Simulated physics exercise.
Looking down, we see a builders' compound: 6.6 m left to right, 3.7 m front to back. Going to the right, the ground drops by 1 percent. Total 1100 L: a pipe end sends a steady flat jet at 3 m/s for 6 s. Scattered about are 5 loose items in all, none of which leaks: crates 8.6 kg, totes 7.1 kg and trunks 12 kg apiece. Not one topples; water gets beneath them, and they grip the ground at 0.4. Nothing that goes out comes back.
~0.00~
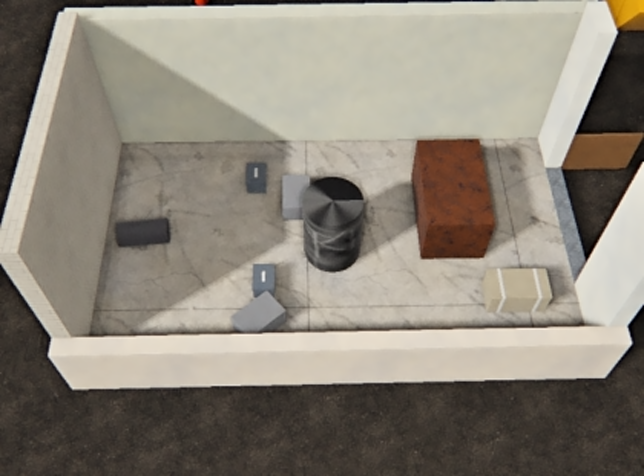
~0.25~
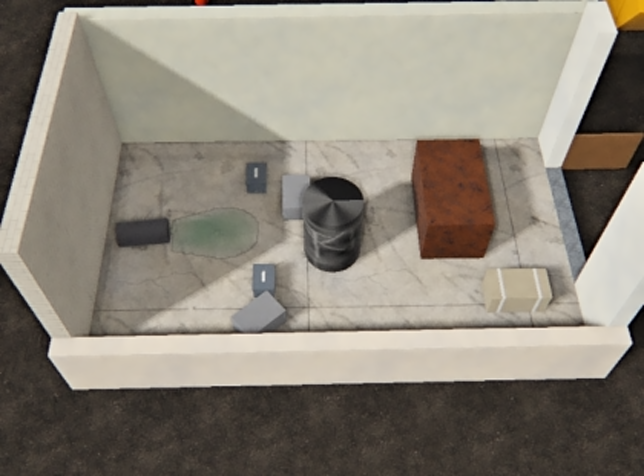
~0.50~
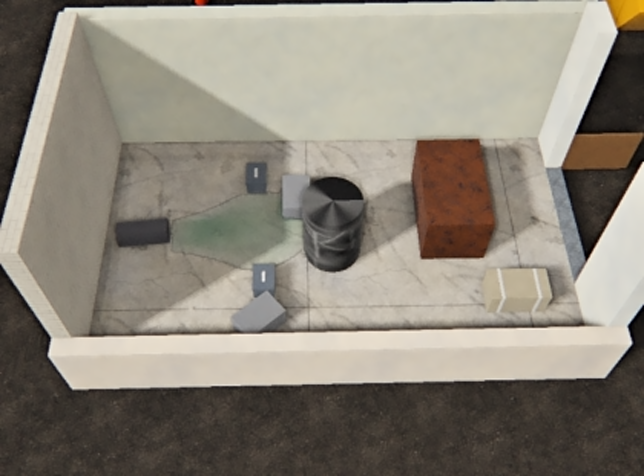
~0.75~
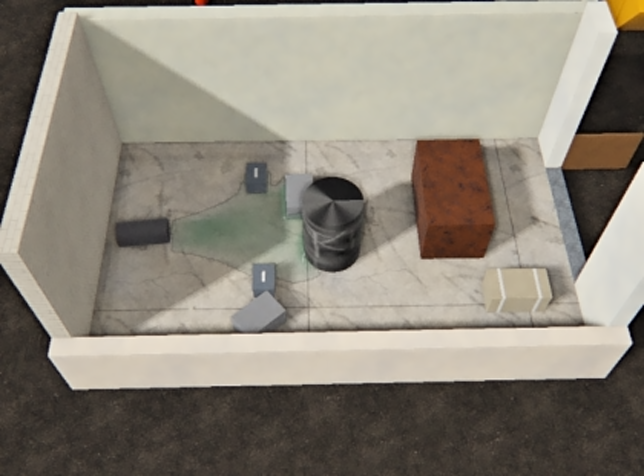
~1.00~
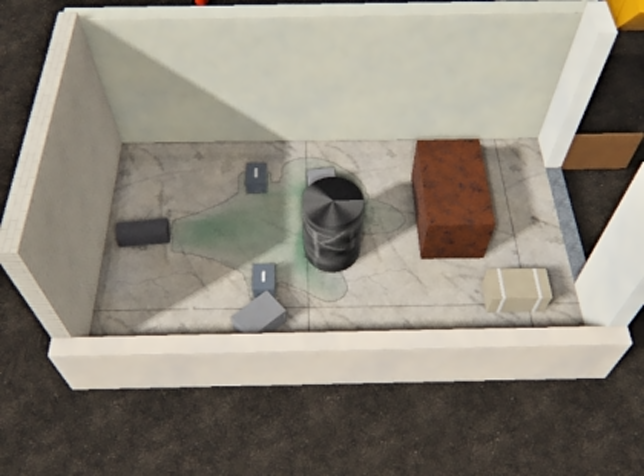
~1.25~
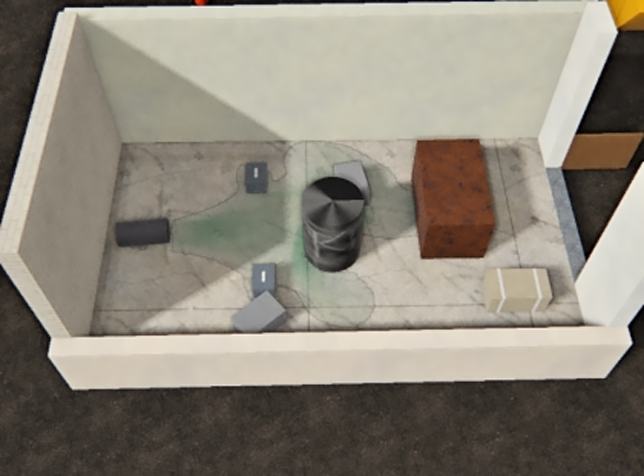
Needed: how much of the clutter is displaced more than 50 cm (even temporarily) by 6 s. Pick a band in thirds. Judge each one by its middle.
Band: Under a third.
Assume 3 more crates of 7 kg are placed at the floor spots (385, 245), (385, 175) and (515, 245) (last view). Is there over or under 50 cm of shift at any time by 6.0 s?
In the order asked: Stays inside the line, crosses the line, stays inside the line.
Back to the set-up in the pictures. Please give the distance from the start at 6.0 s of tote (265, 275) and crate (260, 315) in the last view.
Log: Item 1 = 0 cm; item 2 = 20 cm.
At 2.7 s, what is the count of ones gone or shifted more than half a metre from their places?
At that time I count 1.
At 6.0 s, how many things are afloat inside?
Total: 1.
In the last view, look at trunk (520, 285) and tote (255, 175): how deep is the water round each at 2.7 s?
About 0 and 2 cm.
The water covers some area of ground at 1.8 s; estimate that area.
I'd estimate close to 7.5 m2.
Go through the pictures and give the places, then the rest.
The first picture shows a crate at (296, 191), on the bottom; a tote at (256, 173) rests on the ground; water covers 0.0 m2; 0 of 5 have shifted.
The second picture shows a crate at (296, 191), on the bottom; a tote at (256, 173), on the bottom; water covers 0.8 m2; 0 of 5 have shifted.
The third picture shows a crate at (296, 191) rests on the ground; a tote at (256, 173) rests on the ground; 1.8 m2 under water; 0 of 5 have shifted.
The fourth picture shows a crate at (300, 190), on the bottom, 5 cm from its start; a tote at (256, 173) rests on the ground; water covers 2.7 m2; 1 of 5 have shifted.
The fifth picture shows a crate at (323, 185), on the bottom, 40 cm from its start; a tote at (256, 173), on the bottom; water covers 3.9 m2; 1 of 5 have shifted.
The sixth picture shows a crate at (352, 178), on the bottom, 84 cm from its start; a tote at (256, 173) rests on the ground; 5.4 m2 under water; 1 of 5 have shifted.
After 1.8 s 1 of 5 are over 50 cm from their spots; 1 afloat.
After 2.7 s 1 of 5 are over 50 cm from their spots; 1 afloat.
After 4.2 s 1 of 5 are over 50 cm from their spots; 0 afloat.
After 6.0 s 1 of 5 are over 50 cm from their spots, and 1 have been at some point; 1 afloat.
